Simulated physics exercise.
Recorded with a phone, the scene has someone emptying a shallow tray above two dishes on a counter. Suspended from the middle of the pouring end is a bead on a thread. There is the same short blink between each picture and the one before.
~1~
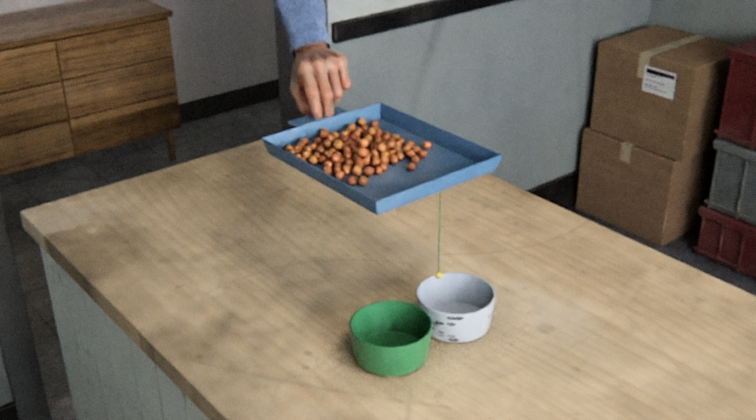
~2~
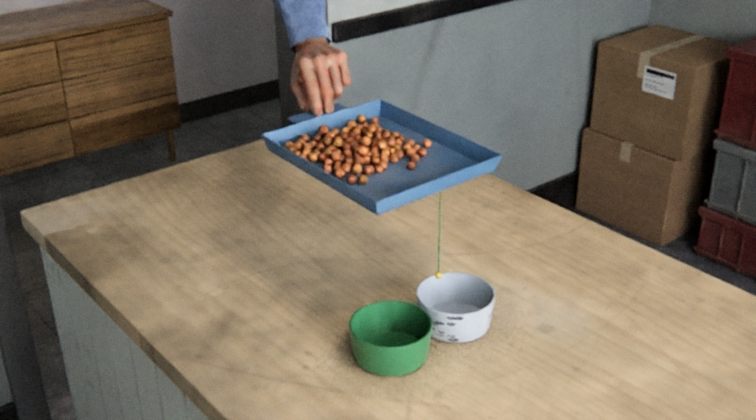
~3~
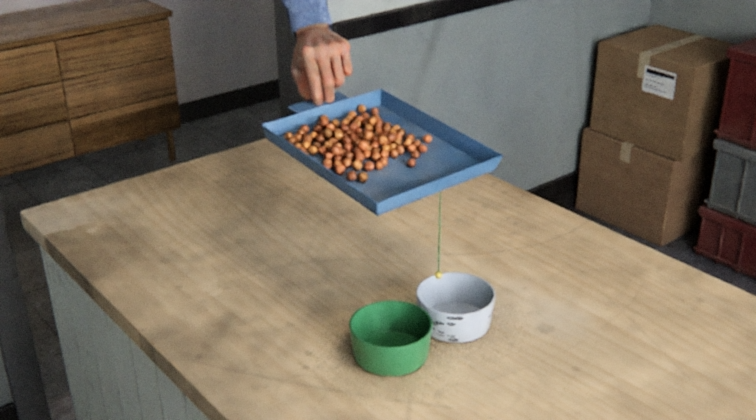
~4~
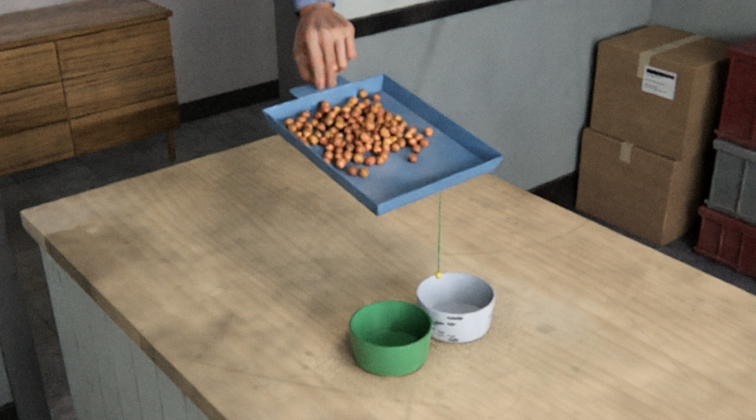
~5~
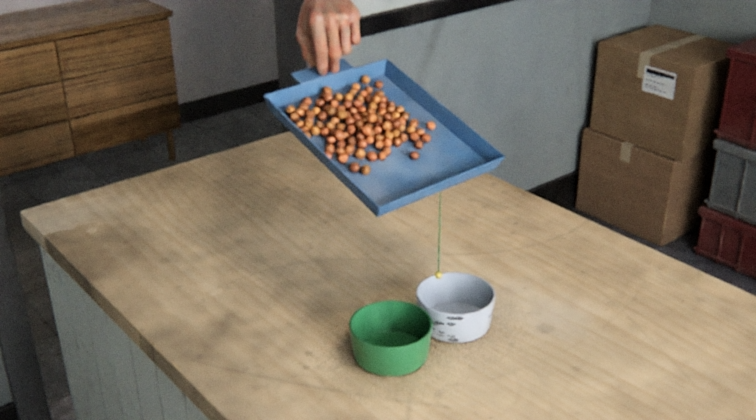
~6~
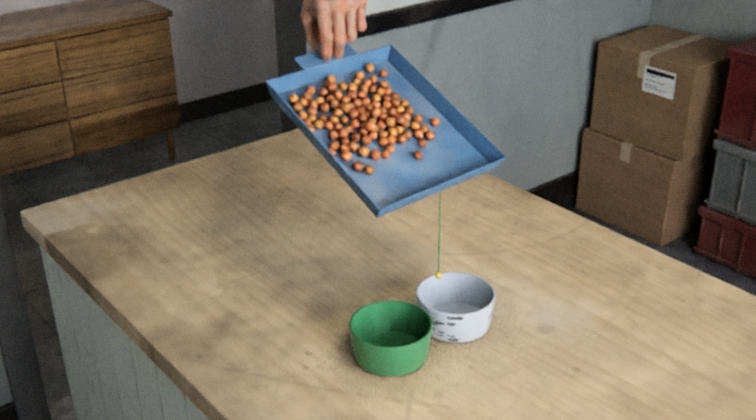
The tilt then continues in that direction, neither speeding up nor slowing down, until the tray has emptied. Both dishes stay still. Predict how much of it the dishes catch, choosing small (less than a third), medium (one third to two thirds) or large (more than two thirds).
The catch is medium, between one third and two thirds.
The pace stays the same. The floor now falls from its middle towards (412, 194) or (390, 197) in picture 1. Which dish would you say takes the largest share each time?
The first tilt favours the left-side dish and the second favours the left-side dish.
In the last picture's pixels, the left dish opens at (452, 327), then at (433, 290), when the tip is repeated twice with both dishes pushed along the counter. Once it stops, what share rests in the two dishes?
Trial 1 about 70 %, trial 2 about 10 %.
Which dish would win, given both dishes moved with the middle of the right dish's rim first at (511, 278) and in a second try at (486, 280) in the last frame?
Tries in order: The one to the left, the one to the left.
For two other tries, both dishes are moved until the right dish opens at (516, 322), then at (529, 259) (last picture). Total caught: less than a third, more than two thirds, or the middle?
Two tries, in turn: Under a third and under a third.
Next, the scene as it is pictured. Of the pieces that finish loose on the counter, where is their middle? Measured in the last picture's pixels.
(527, 371), roughly.
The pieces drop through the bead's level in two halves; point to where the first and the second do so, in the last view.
Half one: (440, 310), half two: (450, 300).
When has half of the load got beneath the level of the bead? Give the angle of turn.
The angle is around 105°.
Just after the last frame, tray tipped steeply; the larger part on the tray; just a few outside both; roughly a quarter in the air.
A moment on, tray tipped past a quarter turn; about a tenth on the tray; roughly a quarter in the left dish; about a tenth in the right dish; roughly a third outside both; roughly a quarter in the air.
Further on, tray tipped past a quarter turn; roughly a quarter in the left dish; roughly a quarter in the right dish; roughly half outside both.
When it is over, tray tipped past a quarter turn; roughly a quarter in the left dish; roughly a quarter in the right dish; roughly half outside both.
